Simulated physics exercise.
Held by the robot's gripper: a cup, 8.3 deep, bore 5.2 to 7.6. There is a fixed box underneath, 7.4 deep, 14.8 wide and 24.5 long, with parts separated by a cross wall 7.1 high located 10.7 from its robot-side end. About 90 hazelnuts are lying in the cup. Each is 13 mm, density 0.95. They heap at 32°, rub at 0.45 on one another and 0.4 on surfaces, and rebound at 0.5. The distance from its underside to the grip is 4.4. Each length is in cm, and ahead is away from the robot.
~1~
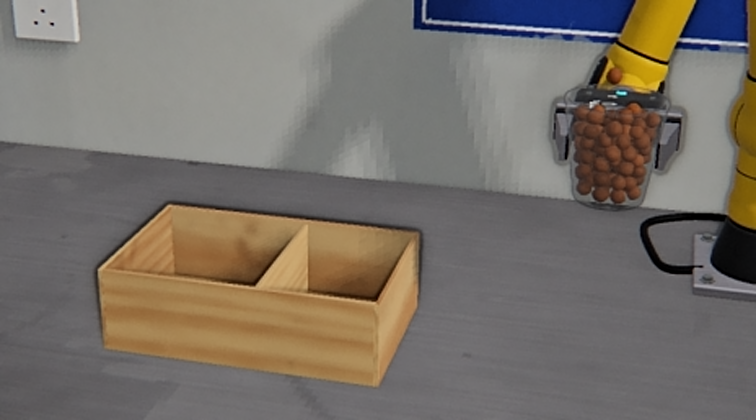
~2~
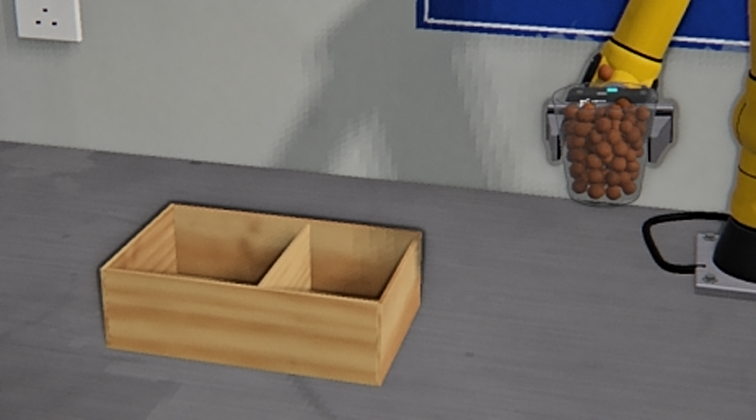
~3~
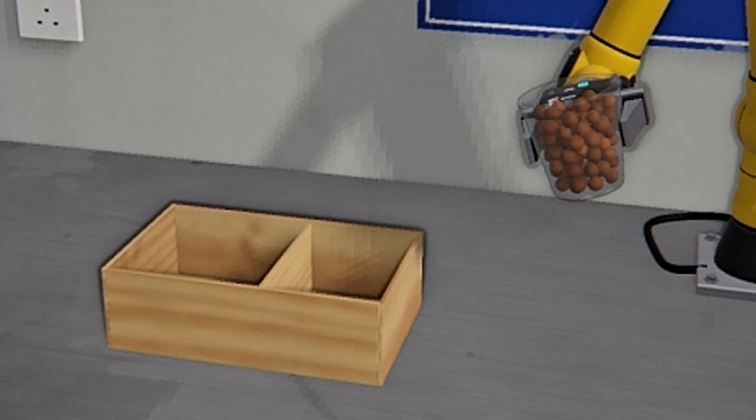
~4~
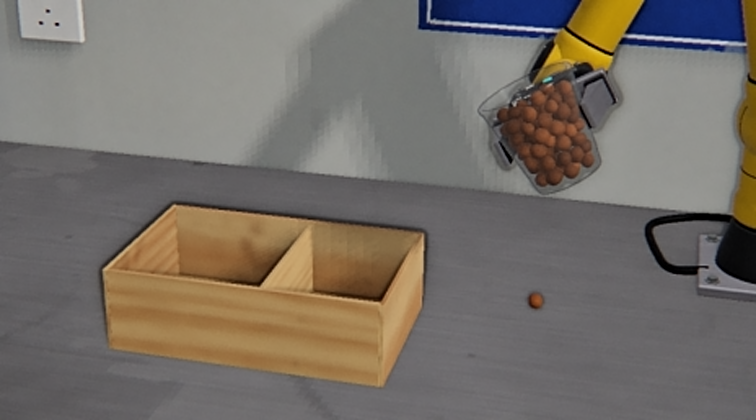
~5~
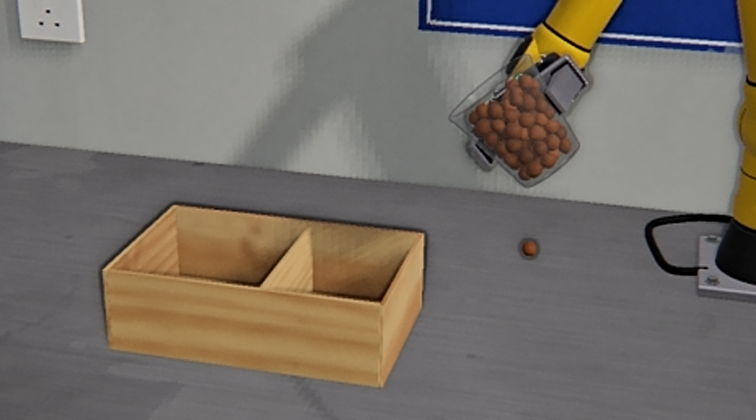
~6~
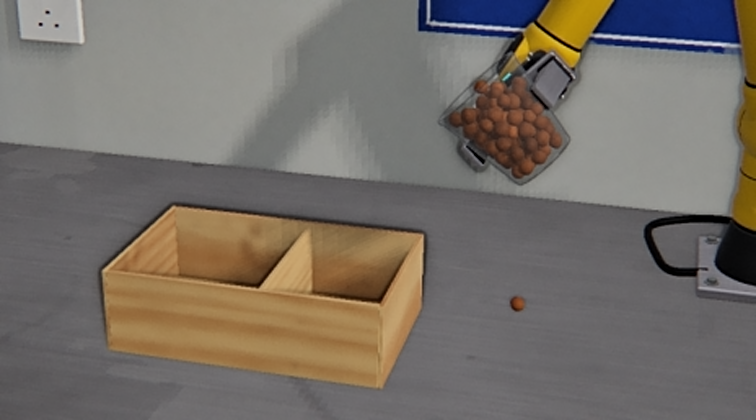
Yellow robot arm tilting a clear cup of brown balls leftward beside a divided wooden box, a few balls dropping out.
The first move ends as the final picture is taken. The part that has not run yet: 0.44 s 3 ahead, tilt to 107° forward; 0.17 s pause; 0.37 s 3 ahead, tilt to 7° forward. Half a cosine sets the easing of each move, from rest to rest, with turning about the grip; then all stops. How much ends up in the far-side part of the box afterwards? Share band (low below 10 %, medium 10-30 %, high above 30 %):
It is low, below 10 %.
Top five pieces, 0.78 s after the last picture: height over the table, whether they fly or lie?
Close to 22 cm above the tabletop.
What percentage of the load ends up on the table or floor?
Near 5 in a hundred.
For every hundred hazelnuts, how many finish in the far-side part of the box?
Around 0 percent.
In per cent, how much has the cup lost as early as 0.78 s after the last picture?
About 90 per cent by then.
Then, 0.39 s after the last picture, tilted 105° forward, highest piece 24 above the table; 84 in the cup, 3 in the robot-side part, 1 on the table or floor, 5 in flight or on a rim.
Then, 0.78 s after the last picture, tilted 62° forward, highest piece 21 above the table; 78 in the robot-side part, 9 in the cup, 4 on the table or floor, 2 in flight or on a rim.
Then, 1.18 s after the last picture, tilted 7° forward, highest piece 19 above the table; 83 in the robot-side part, 6 in the cup, 4 on the table or floor.
Then, 2.23 s after the last picture, tilted 7° forward, highest piece 19 above the table; 83 in the robot-side part, 6 in the cup, 4 on the table or floor.
Final count, 83 in the robot-side part, 6 in the cup, 4 on the table or floor. That is 0 % in the far-side part of the box.
